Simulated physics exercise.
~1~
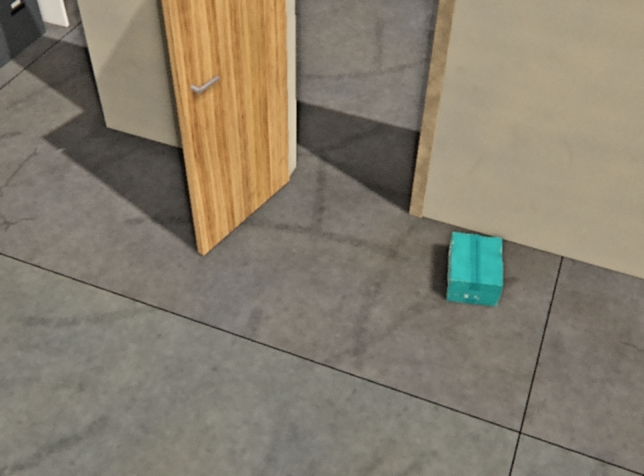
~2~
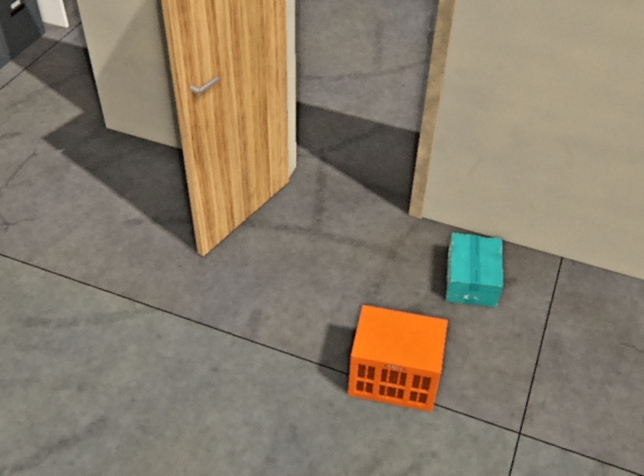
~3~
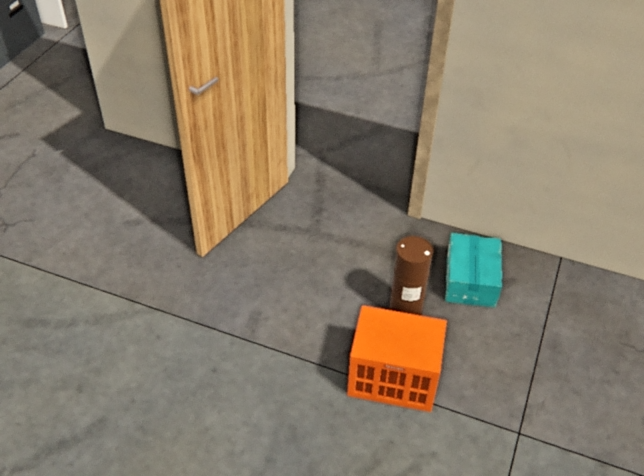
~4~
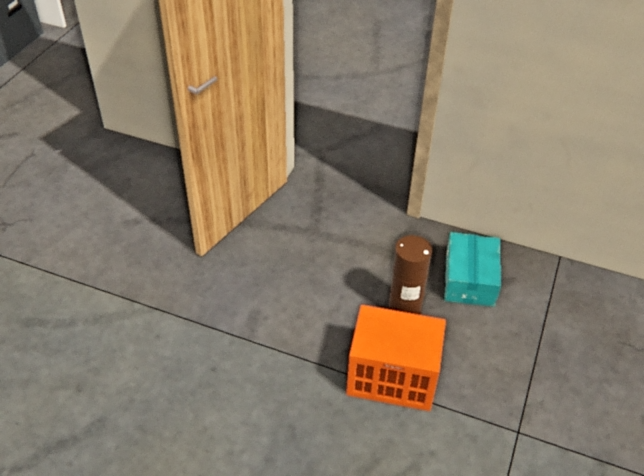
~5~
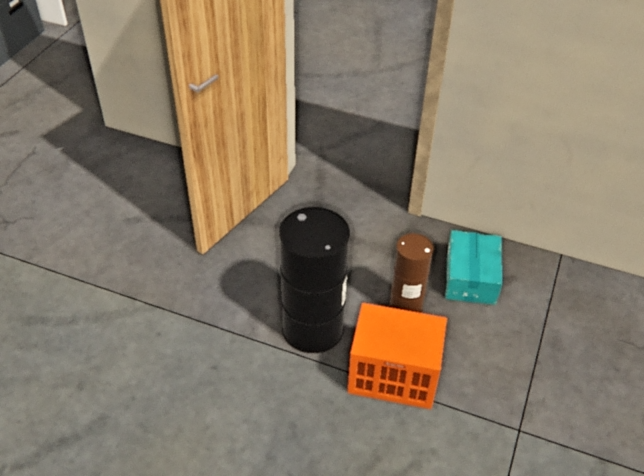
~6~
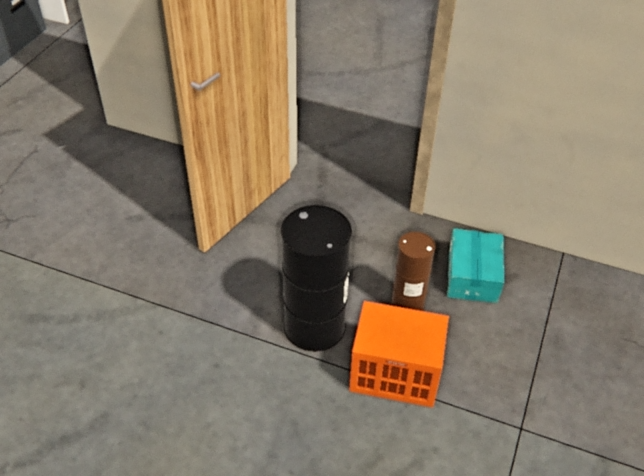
An orange crate, a brown canister and a black drum appear in turn near the open door.
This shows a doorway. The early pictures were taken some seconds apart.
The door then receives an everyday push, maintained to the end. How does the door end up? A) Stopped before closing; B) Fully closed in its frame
The answer is B.
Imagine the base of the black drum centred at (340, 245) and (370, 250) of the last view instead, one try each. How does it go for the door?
On the first try the door is obstructed, and on the second it is obstructed.
Then, 0.90 s after the last picture, open by 80°.
Then, 1.60 s after the last picture, open by 50°.
Then, 2.30 s after the last picture, open by 18°.
At rest, open by 0°; all 4 in place. Seen from the same camera at the end, black drum near (315, 281).
